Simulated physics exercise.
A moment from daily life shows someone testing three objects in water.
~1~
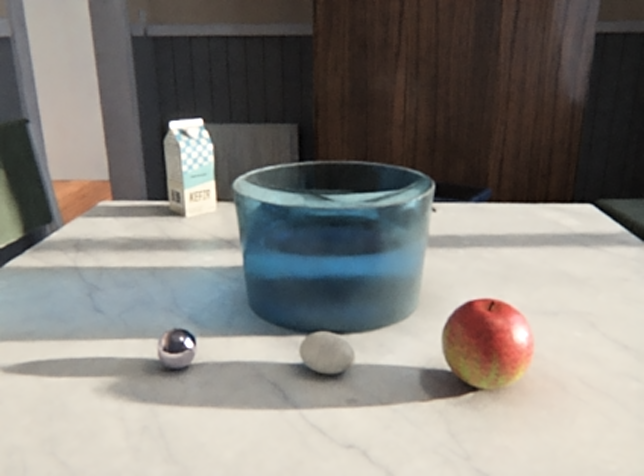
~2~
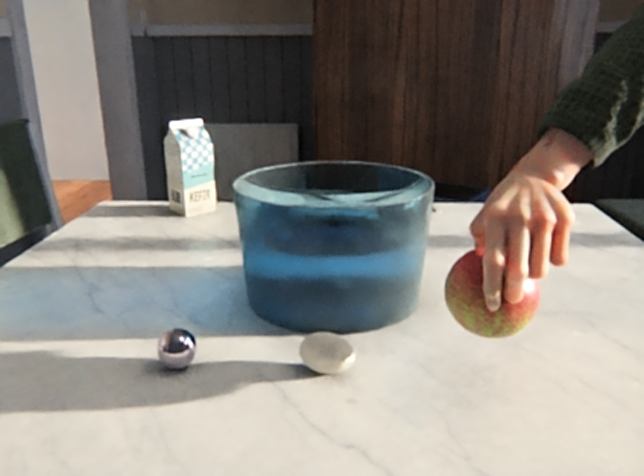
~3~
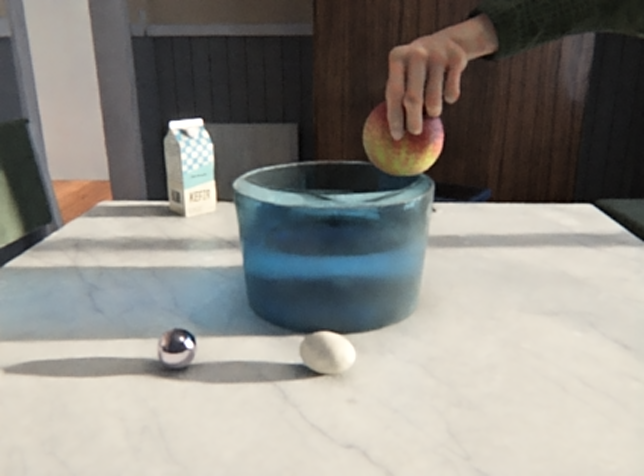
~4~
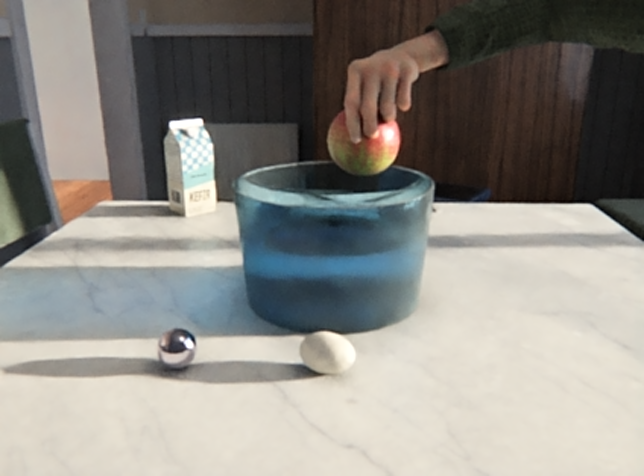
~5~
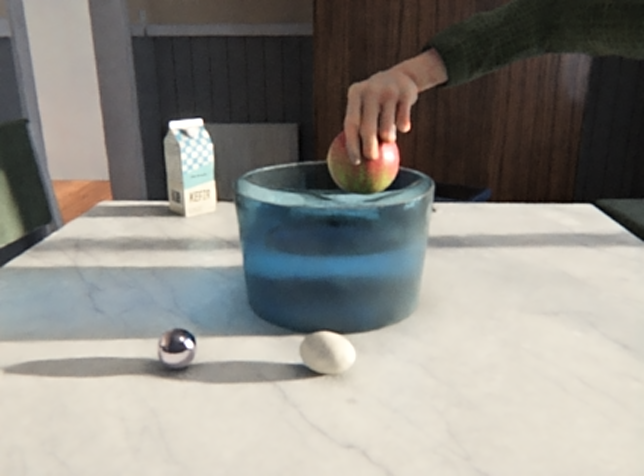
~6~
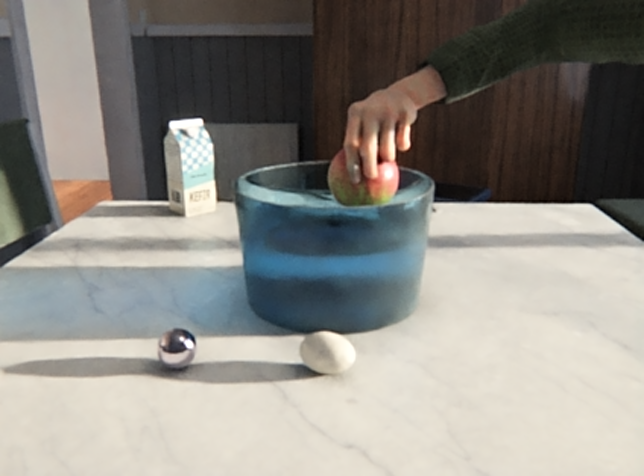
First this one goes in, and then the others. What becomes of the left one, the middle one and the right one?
Left drops down, middle drops down, right stays afloat.
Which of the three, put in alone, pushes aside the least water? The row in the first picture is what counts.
That'd be the far-left item.
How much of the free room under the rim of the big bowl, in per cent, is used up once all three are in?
Near 14 in a hundred.
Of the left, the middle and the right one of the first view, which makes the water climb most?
Answer: The right-hand body.
A moment on, the apple stays afloat.
Further on, the egg drops to the bottom.
When it is over, the steel ball drops to the bottom; afloat, apple.
